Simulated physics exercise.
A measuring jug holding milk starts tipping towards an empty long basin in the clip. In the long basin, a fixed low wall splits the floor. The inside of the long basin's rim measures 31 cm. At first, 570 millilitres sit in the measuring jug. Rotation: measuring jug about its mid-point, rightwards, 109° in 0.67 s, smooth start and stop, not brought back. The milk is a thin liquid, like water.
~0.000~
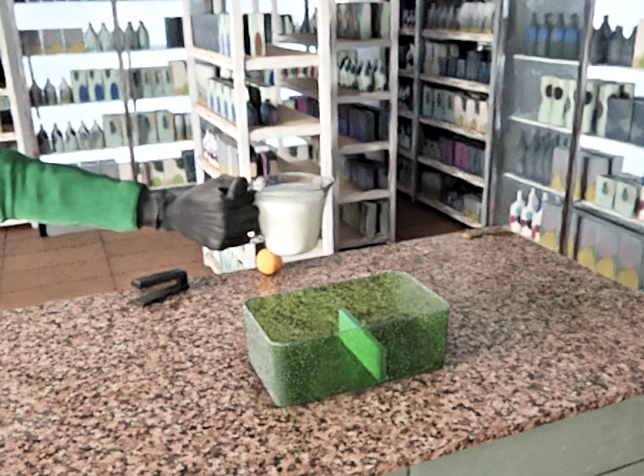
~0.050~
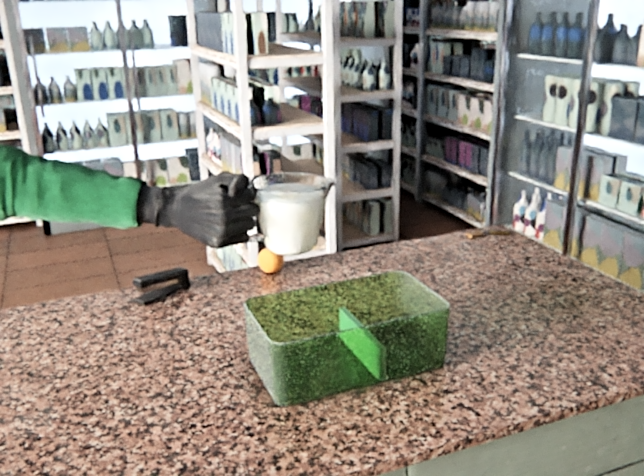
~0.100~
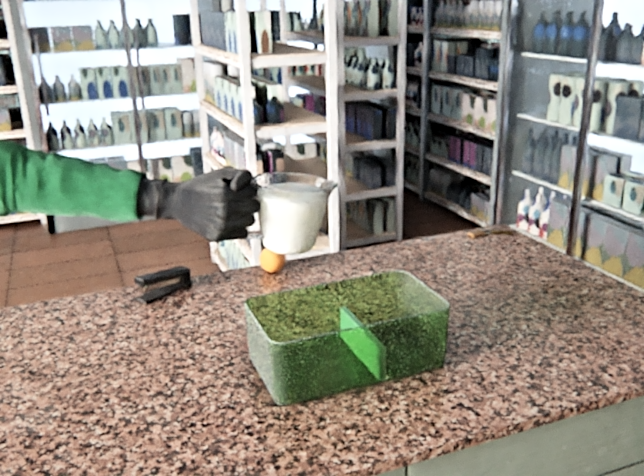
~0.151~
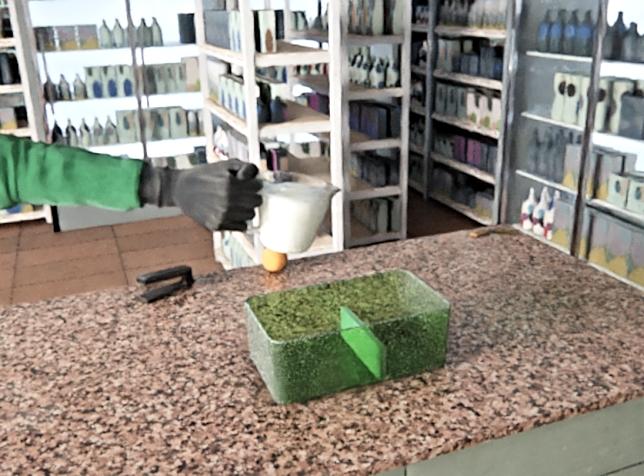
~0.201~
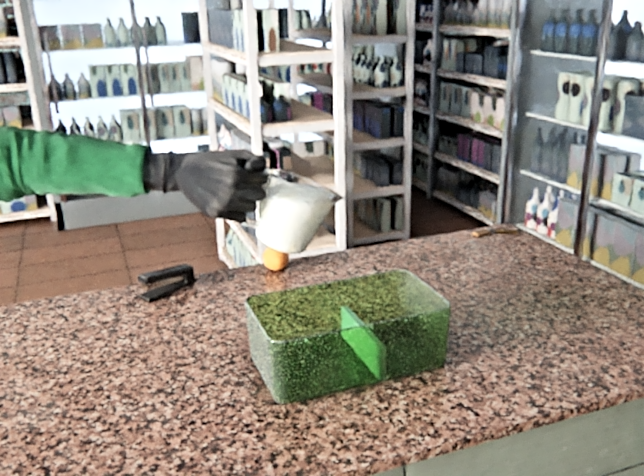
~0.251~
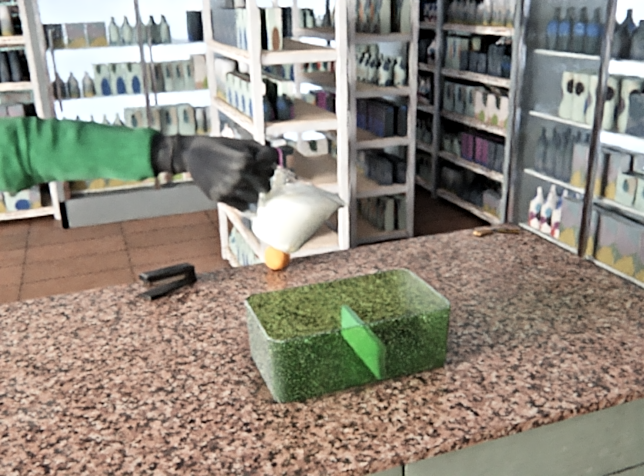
A measuring jug of milk, held by a black-gloved hand in a green sleeve, stayed nearly upright at first, then tilted steadily to the right above a speckled counter near a green divided basin.
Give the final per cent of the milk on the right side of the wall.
The right side ends with about 52 per cent.
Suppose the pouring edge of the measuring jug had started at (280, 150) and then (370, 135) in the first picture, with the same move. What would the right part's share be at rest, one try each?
Try 1: 5 %; try 2: 80 %.
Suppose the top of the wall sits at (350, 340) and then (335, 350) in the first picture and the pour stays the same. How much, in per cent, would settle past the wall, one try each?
Roughly 80 per cent, then 85 per cent.
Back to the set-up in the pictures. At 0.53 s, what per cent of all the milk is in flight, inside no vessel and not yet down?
Close to 36 in a hundred.
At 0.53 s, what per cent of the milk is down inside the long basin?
30 %, give or take.
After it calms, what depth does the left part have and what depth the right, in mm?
Left 10 mm, right 16 mm.
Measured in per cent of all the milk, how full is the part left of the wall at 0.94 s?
The fraction is near 46 percent.
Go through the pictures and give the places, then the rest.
It leans 0°; its right rim is at (334, 179); the milk meets the walls at (255, 197) and (323, 188); the long basin's rim runs from (256, 323) to (426, 289); the wall's top is at (361, 328), in the first picture.
It leans 1°; its right rim is at (335, 179); the milk meets the walls at (254, 196) and (323, 187), in the second picture.
It leans 6°; its right rim is at (337, 182); the milk meets the walls at (256, 194) and (324, 188), in the third picture.
It leans 13°; its right rim is at (340, 188); the milk meets the walls at (260, 193) and (328, 190), in the fourth picture.
It leans 23°; its right rim is at (343, 196); the milk meets the walls at (263, 194) and (335, 192), in the fifth picture.
It leans 34°; its right rim is at (344, 205); the milk meets the walls at (263, 200) and (335, 198); 2 per cent is over the edge, in the sixth picture.
After 0.53 s the tilt is 97° and 36 per cent is still to pour, 0 is left of the wall and 29 right of it.
After 0.73 s the tilt is 109° and 2 per cent is still to pour, 36 is left of the wall and 51 right of it.
After 0.94 s the tilt is 109° and 0 per cent is still to pour, 45 is left of the wall and 51 right of it.
After 1.17 s the tilt is 109° and 0 per cent is still to pour, 45 is left of the wall and 52 right of it.
In the end 45 per cent lies left of the wall, 52 right of it and 3 outside.
